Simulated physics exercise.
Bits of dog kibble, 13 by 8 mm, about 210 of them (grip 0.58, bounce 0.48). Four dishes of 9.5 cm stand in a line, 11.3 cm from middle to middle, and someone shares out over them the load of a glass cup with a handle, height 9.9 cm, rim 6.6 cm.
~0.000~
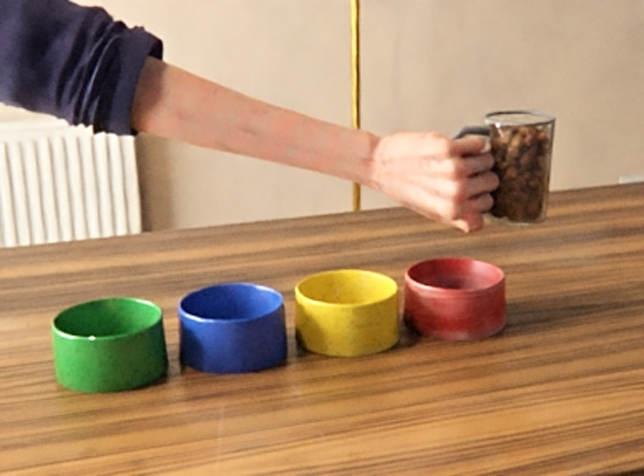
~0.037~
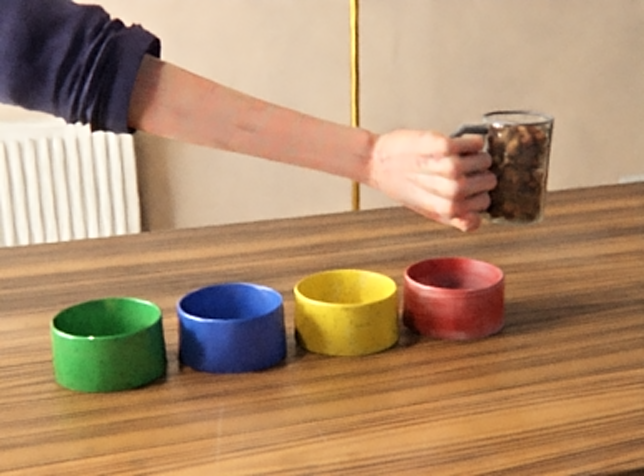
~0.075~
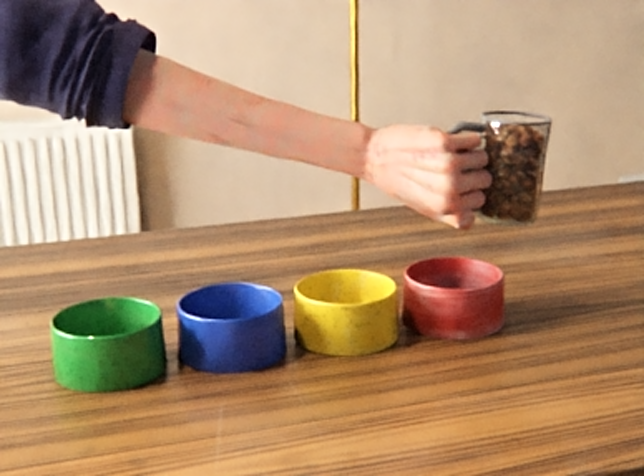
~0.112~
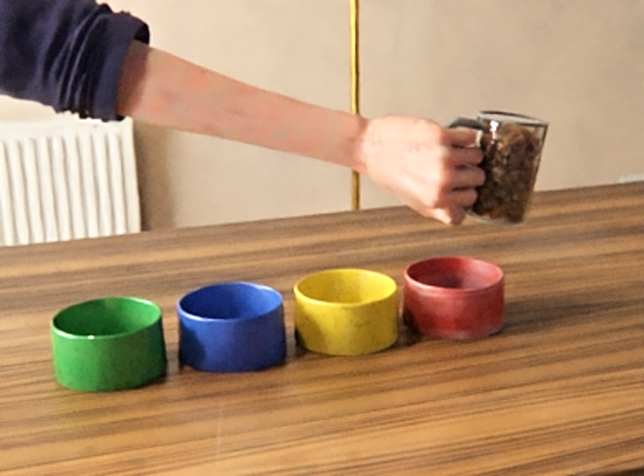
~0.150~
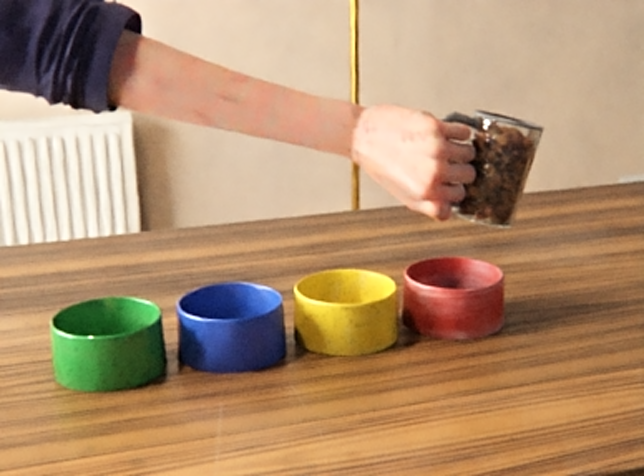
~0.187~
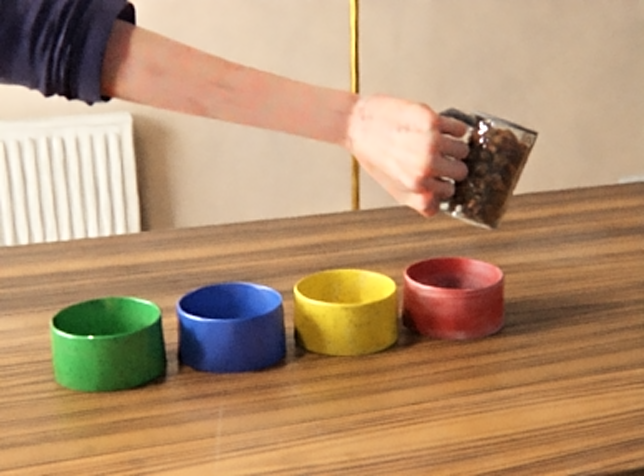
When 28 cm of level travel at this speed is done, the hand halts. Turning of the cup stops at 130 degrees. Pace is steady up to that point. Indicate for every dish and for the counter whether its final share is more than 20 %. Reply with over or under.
Red under, blue under, green under, yellow over, counter under.
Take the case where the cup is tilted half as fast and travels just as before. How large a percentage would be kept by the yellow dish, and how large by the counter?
The yellow dish 60, the counter 40.
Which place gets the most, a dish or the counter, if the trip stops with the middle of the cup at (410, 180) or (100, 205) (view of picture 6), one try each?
I'd expect red to win the first try and yellow the second.
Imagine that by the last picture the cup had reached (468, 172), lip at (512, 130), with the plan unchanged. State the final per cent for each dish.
Red 0, blue 0, green 0, yellow 50.
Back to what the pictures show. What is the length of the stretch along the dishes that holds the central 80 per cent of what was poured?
9 cm.
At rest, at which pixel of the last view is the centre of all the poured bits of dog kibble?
(345, 316).
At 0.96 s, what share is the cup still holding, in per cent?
Roughly 35 %.
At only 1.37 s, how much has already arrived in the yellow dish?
By that moment it's near 80 percent.
Then, at 0.65 s, tilt 96 degrees; cup holds 95 %.
After 0.96 s, tilt 130 degrees; cup holds 35 %, red 10 %, yellow 45 %.
Then, at 1.37 s, tilt 130 degrees; cup holds 0 %, red 10 %, yellow 80 %.
In the end, at 1.7 s, red 10 %, blue 0 %, green 0 %, yellow 80 %, counter 10 %.
